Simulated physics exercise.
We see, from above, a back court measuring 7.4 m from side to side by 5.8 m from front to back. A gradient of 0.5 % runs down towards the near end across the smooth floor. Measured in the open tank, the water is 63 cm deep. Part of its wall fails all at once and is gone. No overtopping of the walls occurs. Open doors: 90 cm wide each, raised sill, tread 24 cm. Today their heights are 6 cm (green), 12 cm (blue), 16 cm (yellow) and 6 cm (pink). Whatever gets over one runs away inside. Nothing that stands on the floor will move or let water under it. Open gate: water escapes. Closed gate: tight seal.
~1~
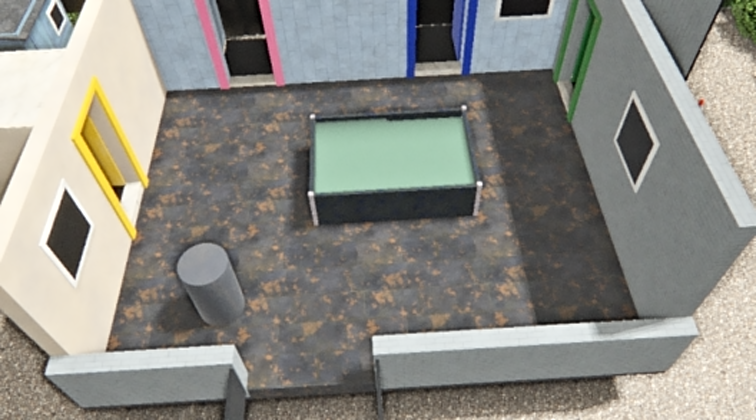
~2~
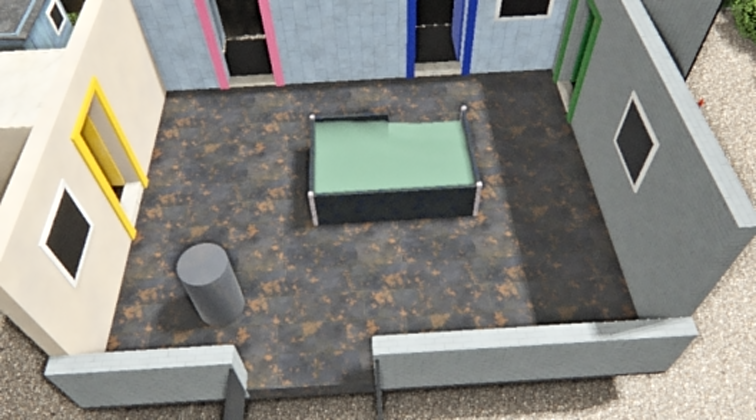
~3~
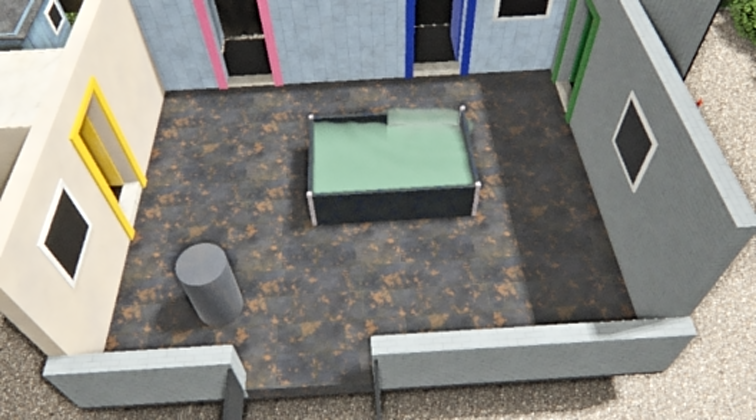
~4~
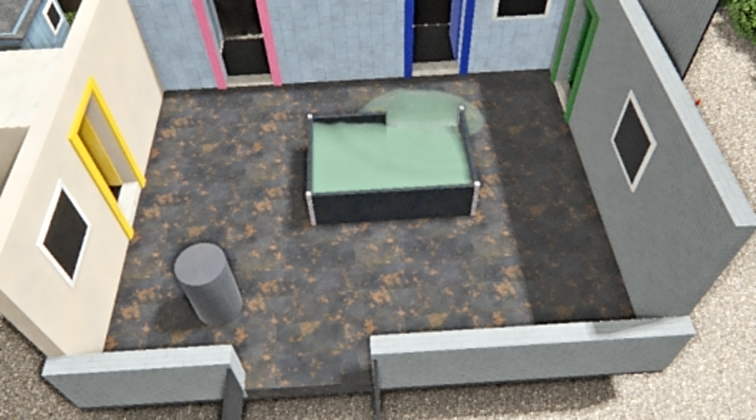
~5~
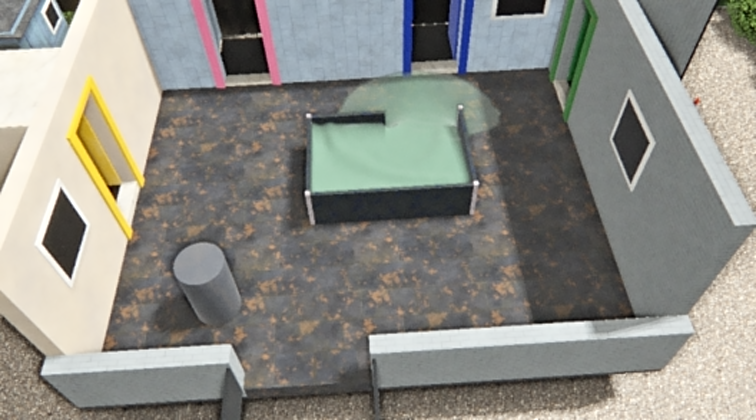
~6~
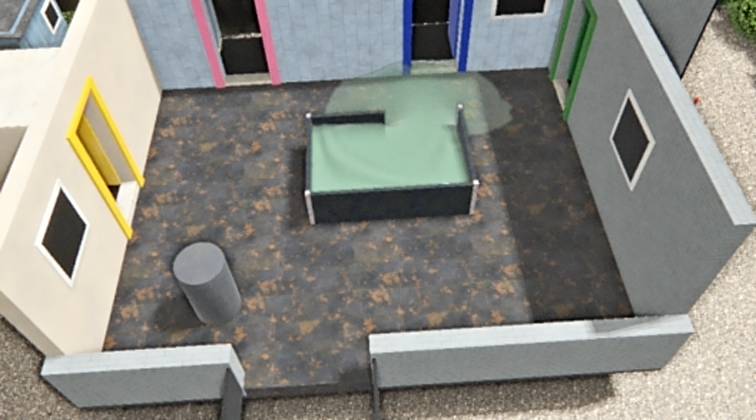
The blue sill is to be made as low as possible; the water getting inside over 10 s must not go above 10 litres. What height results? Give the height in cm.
It would have to be roughly 37 cm high.
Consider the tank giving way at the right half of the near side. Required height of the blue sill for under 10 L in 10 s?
In that case you'd want it roughly 7.5 cm high.
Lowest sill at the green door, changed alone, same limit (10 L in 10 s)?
The green one would have to be about 23 cm high.
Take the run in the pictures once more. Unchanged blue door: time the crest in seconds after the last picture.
Approximately 1.0 s.
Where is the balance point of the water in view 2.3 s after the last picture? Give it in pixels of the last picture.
It lies near (401, 133) in the last picture.
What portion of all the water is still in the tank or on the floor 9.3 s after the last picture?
Something like 74 per cent of it remains.
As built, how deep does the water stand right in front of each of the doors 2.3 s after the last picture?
Centimetres: Green = 17, blue = 26, yellow = 0, pink = 4.
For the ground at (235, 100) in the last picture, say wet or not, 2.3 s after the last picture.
At that moment it's submerged.
Then, 0.7 s after the last picture water covers 15 % of the floor, deepest (38 cm) near (455, 73); 37 cm at the blue door, 99 litres in over its 12 cm sill.
Then, 2.3 s after the last picture water covers 35 % of the floor, deepest (28 cm) near (539, 68); 26 cm at the blue door, 313 litres in over its 12 cm sill.
Then, 9.3 s after the last picture water covers 95 % of the floor, deepest (8 cm) near (641, 333); 7 cm at the blue door, 393 litres in over its 12 cm sill.
At the blue door as built, the water peaked near 37 cm, 0.9 s after the last picture.
Run again over the same 10 s with other heights there, 30 litres in over 32.5 cm, 0 litres over 44.5 cm. The limit of 10 litres is kept from about 37 cm up.
